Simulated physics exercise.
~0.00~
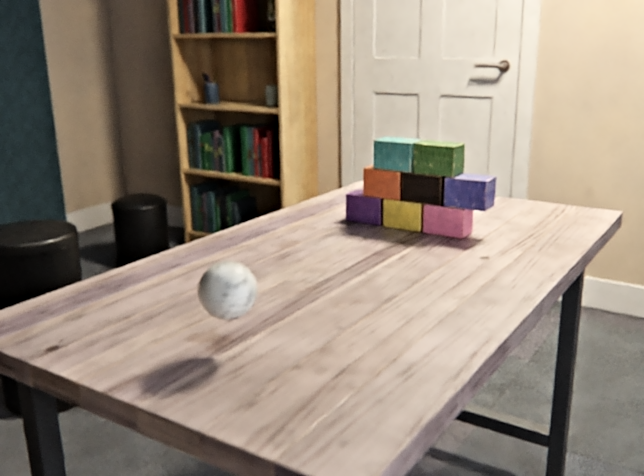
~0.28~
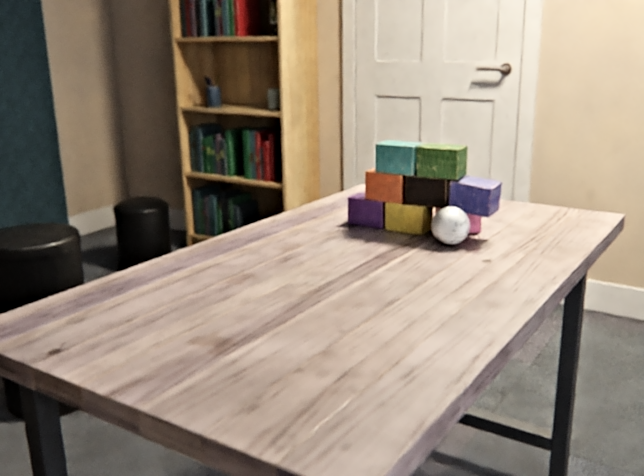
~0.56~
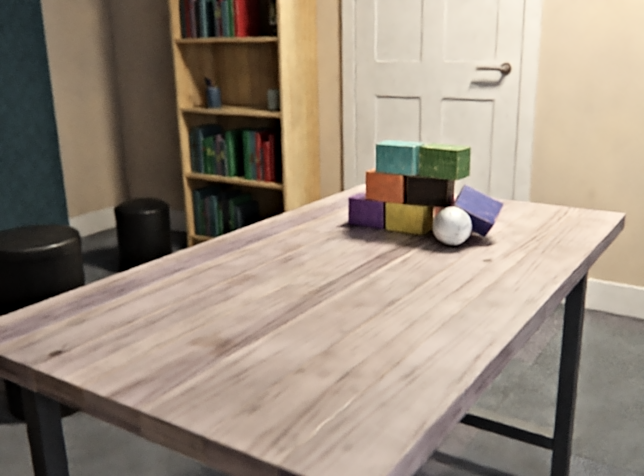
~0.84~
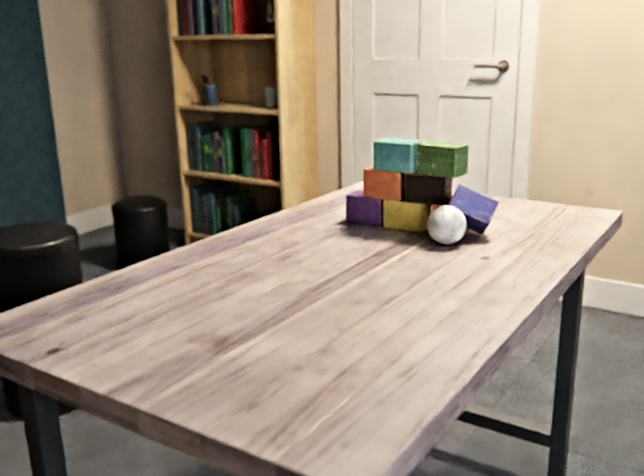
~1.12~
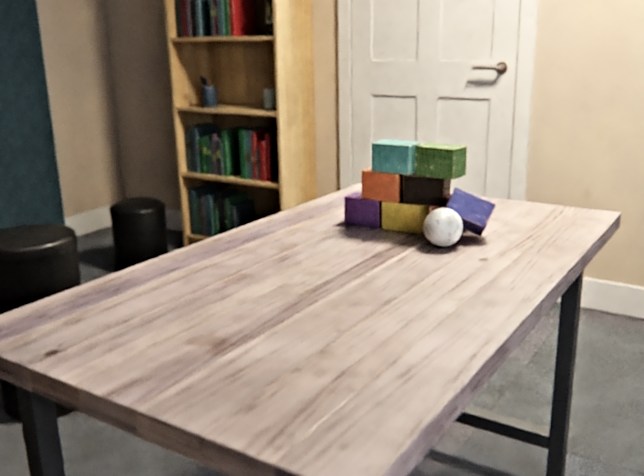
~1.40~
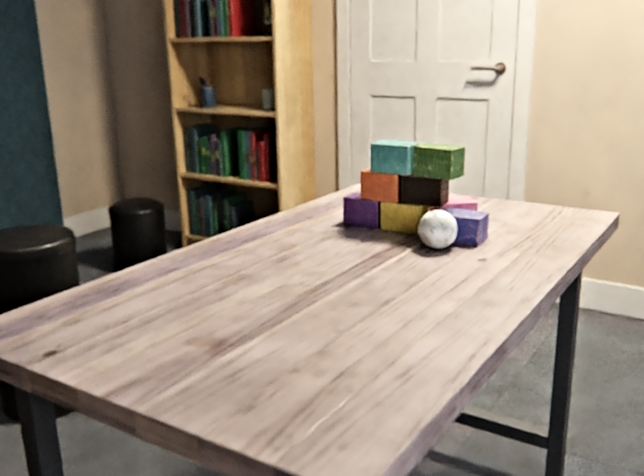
We see a white ball fly over a wooden table into a small pile of colourful blocks, striking its lower right side and pushing the pink block back. The blue block tips down and settles on the table beside the ball, while the rest of the pile stays standing.
